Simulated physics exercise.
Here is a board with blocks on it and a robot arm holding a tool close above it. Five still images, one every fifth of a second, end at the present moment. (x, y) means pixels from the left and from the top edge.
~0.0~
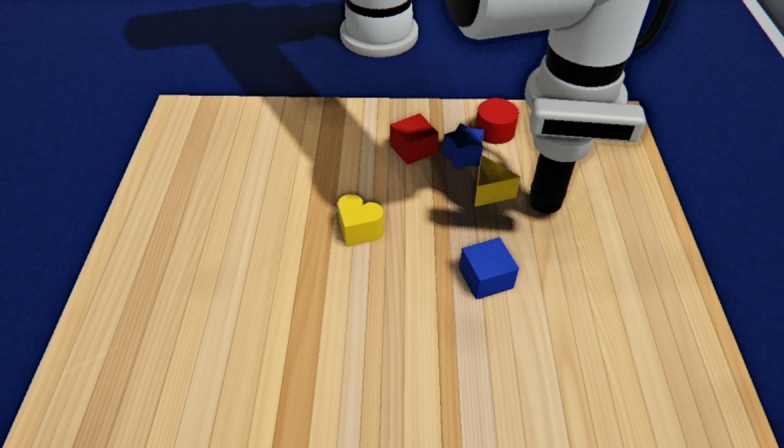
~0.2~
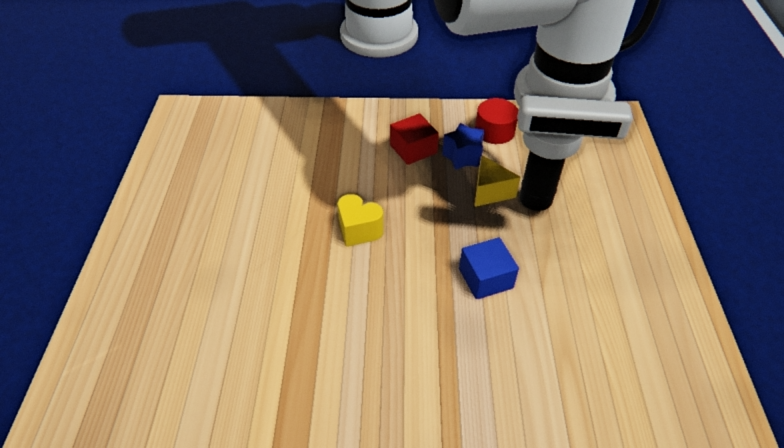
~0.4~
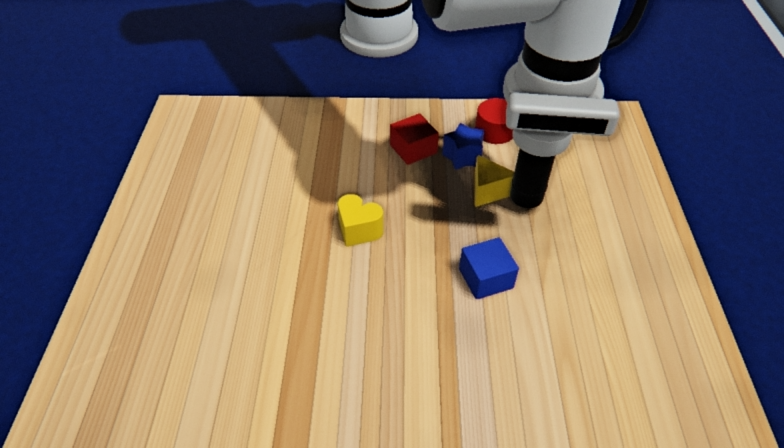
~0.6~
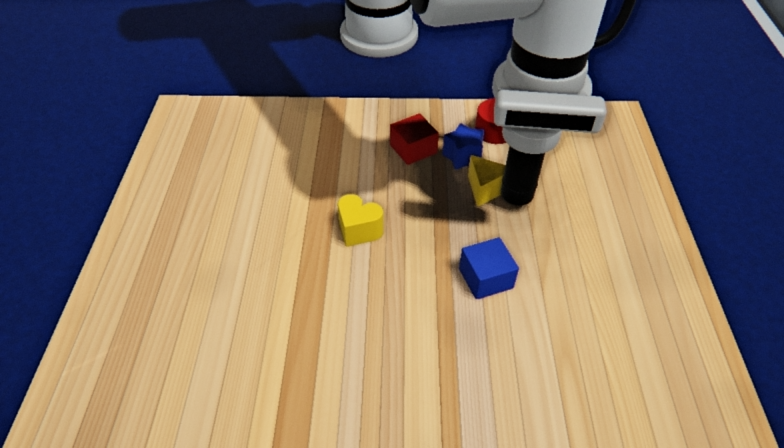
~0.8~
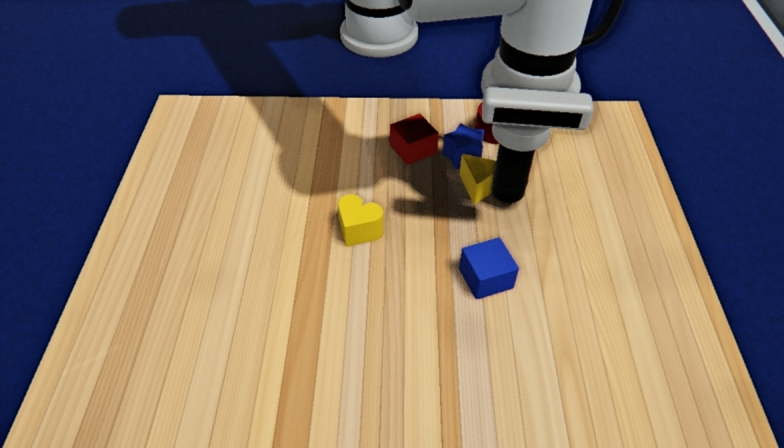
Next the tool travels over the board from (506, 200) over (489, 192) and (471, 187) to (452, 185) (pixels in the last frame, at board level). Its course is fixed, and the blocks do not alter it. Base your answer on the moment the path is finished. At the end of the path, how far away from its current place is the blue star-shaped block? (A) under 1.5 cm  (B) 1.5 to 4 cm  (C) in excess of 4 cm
Letter A.
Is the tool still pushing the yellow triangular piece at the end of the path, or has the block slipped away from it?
I expect it to be in front.
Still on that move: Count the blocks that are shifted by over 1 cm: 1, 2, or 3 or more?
One block moves more than 1 cm.
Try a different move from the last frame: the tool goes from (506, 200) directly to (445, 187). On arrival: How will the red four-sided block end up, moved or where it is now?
By the end it has moved.
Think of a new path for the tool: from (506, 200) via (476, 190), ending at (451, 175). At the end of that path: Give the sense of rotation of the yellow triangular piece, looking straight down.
Viewed from the top, it goes anticlockwise.
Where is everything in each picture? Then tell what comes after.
The first frame shows tip of the tool (545, 202), middles of tops, red four-sided block (414, 128), blue star-shaped block (466, 136), yellow triangular piece (494, 172).
The second frame shows tool (536, 200), nothing pushed.
The third frame shows tool (526, 197), yellow triangular piece (492, 171).
The fourth frame shows tool (517, 195), yellow triangular piece (489, 169).
The fifth frame shows tool (508, 192), red four-sided block (414, 128), blue star-shaped block (466, 136), yellow triangular piece (483, 166).
On the path given first. Halfway along, tool (481, 180); yellow triangular piece (456, 157).
At the end, tool (453, 177); red four-sided block (411, 127); blue star-shaped block unmoved; yellow triangular piece (429, 152).
